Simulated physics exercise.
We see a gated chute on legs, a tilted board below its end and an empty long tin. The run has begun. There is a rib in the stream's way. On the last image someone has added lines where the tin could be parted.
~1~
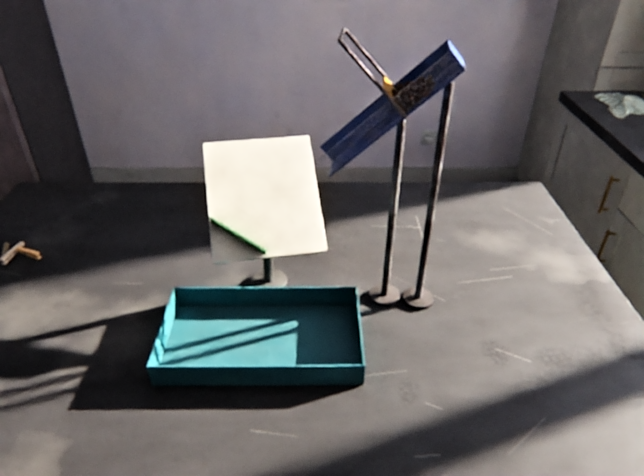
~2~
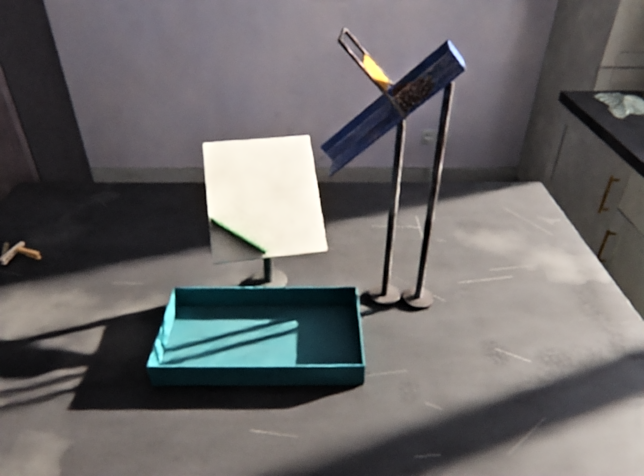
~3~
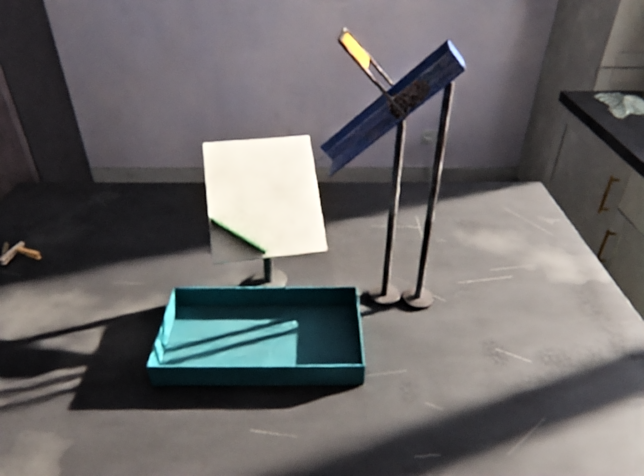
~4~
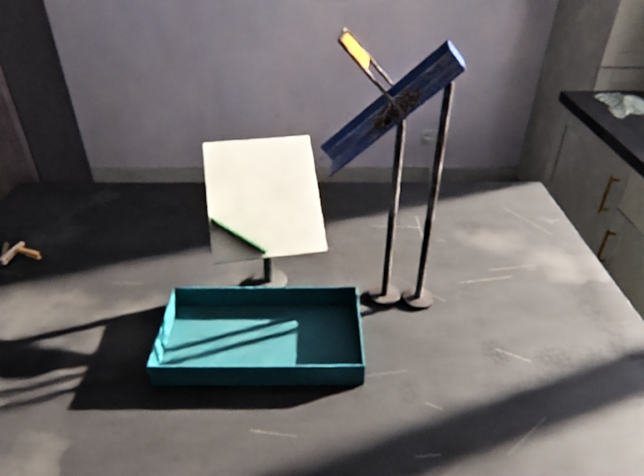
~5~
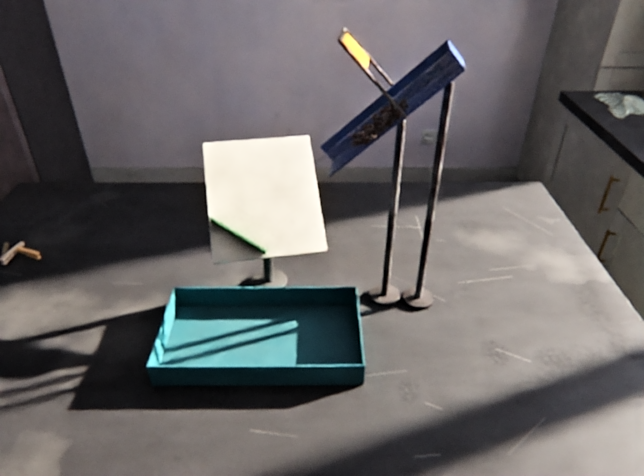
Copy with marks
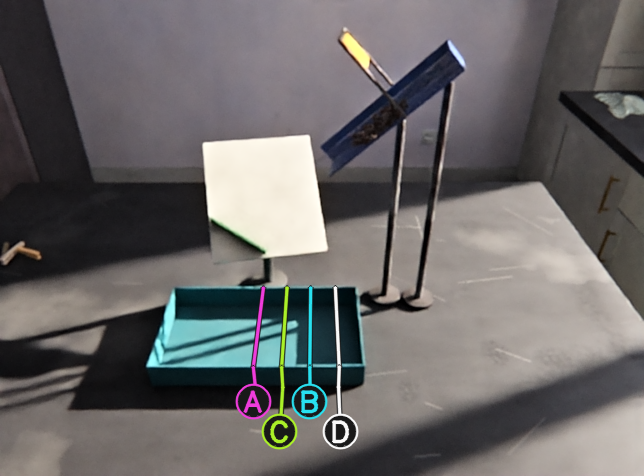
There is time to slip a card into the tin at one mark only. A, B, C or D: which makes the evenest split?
C.
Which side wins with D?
Left.
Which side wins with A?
More lands on the right.
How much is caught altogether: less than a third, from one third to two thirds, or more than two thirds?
About that: More than two thirds.
On the marked copy, line A crosses the front rim at (253, 366); line B crosses the front rim at (309, 366); line C crosses the front rim at (281, 366); line D crosses the front rim at (339, 365).
If A is chosen, of what is caught, only a few on the left of the divider, all but a few on the right.
If B is chosen, of what is caught, all but a few on the left of the divider, a small share on the right.
If C is chosen, of what is caught, close to half on the left of the divider, close to half on the right.
If D is chosen, of what is caught, all but a few on the left of the divider, only a few on the right.
